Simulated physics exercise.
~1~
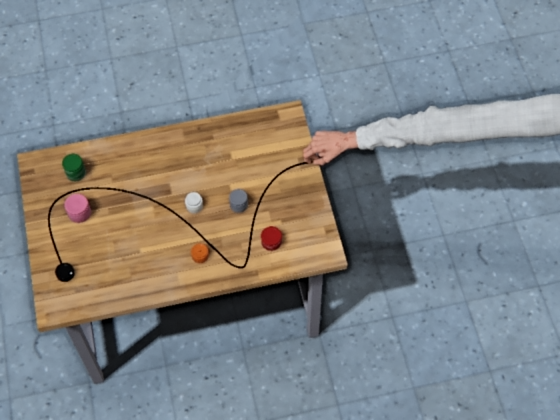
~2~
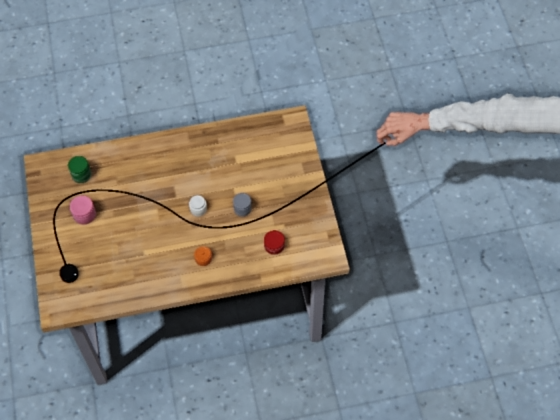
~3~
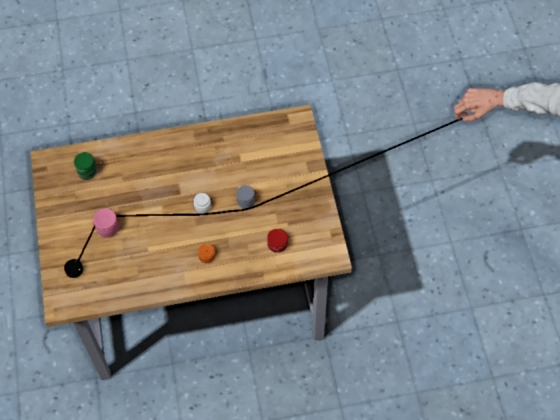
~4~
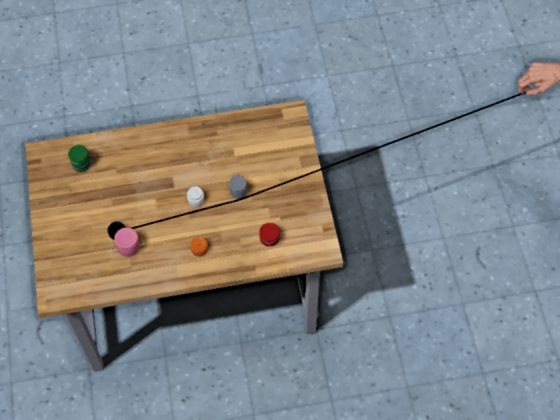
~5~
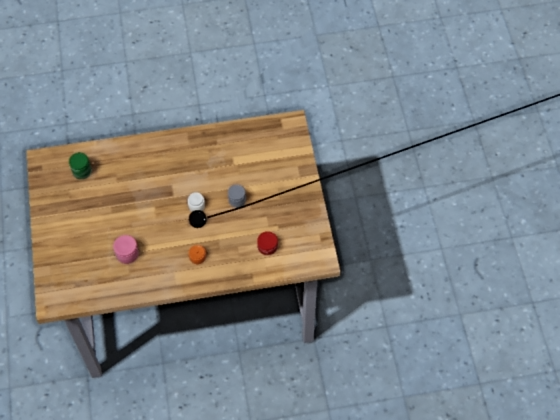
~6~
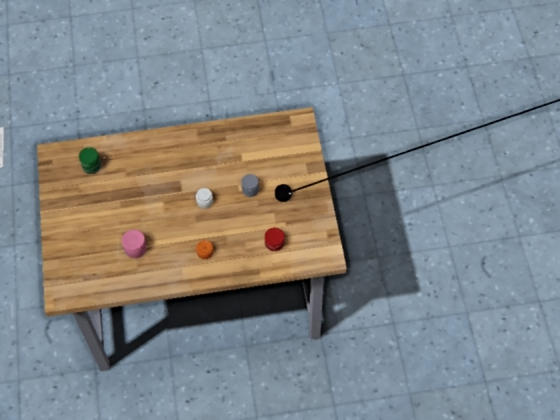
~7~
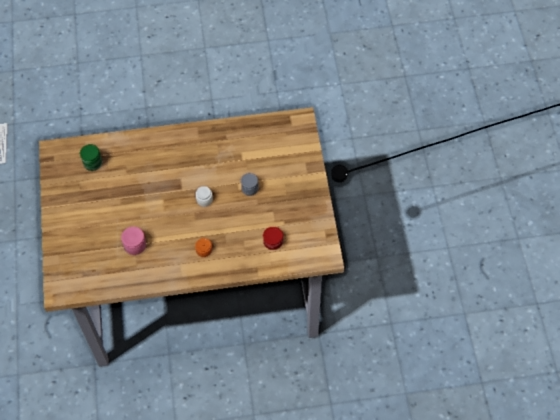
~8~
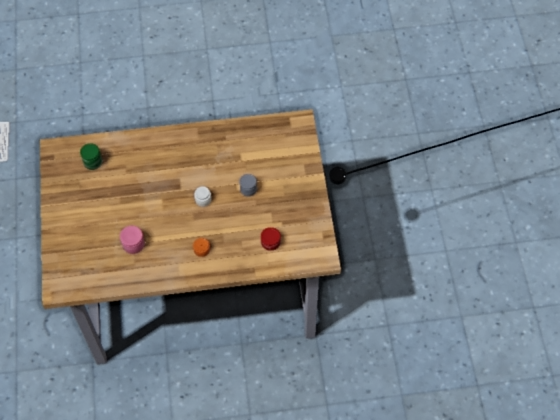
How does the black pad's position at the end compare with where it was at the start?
At the start the black pad sat near the left end of the wooden tabletop, below the pink tub. By the end it was off the table, just beyond the right edge on the end of its cord.
